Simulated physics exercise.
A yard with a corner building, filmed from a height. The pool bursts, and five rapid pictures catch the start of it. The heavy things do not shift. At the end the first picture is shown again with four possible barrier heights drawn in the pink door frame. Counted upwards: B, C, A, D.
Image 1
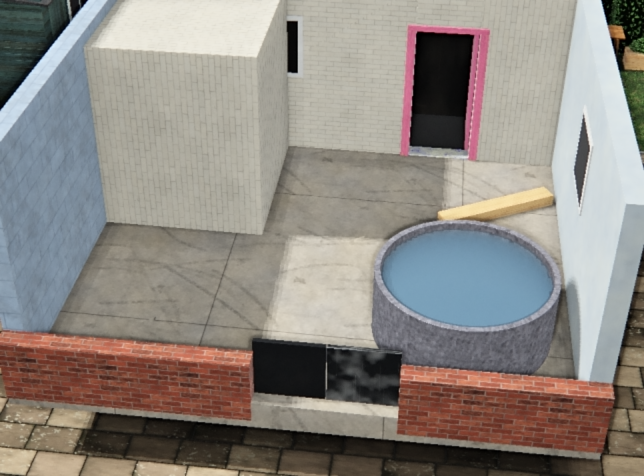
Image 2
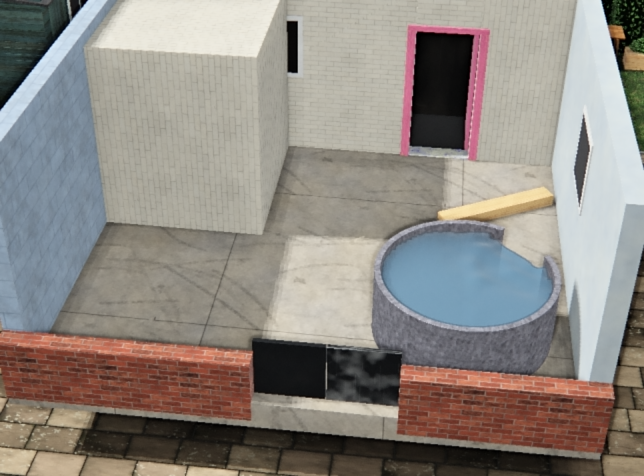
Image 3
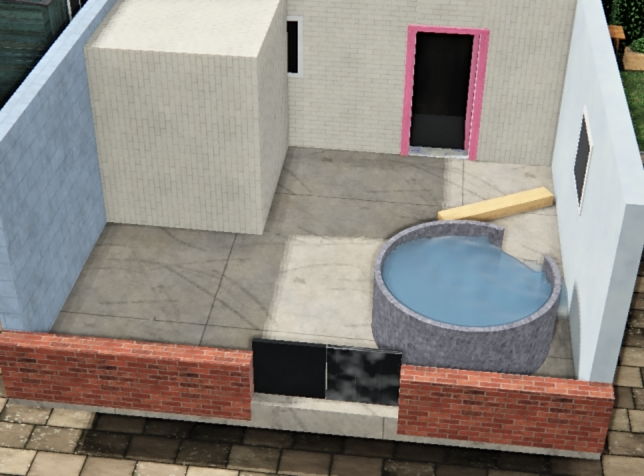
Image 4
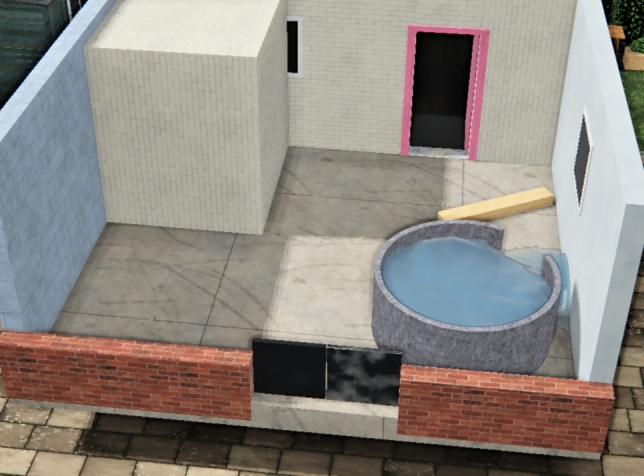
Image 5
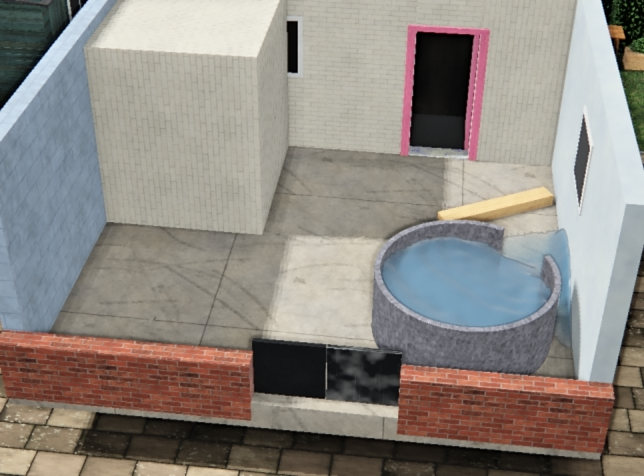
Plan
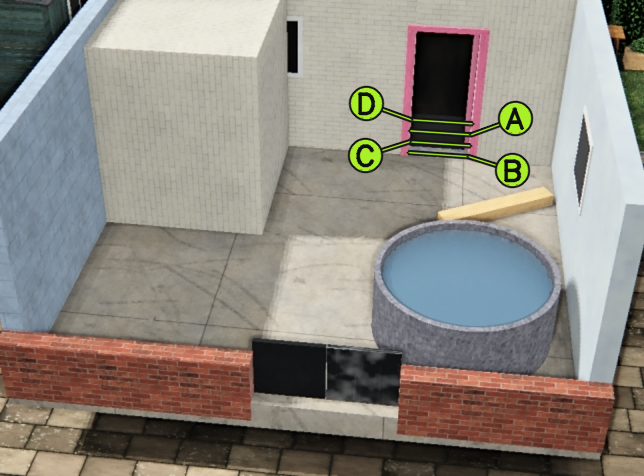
In a walled yard with a pink-framed doorway, a round stone pool sat full and still until a gap opened in its back right side, and water poured out toward the right wall.
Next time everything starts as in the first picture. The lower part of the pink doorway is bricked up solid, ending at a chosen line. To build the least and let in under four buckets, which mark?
Go for C.
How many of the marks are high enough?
Three.
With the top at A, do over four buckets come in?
No, that is safe.
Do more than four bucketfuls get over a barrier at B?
Yes.
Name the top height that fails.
It is B.
On the marked copy, A at (440, 132); B at (438, 154); C at (439, 143); D at (441, 121); from the bottom up B, C, A, D.
Choosing A, nothing gets over.
Choosing B, about 9 bucketfuls get in.
Choosing C, nothing gets over.
Choosing D, nothing gets over.
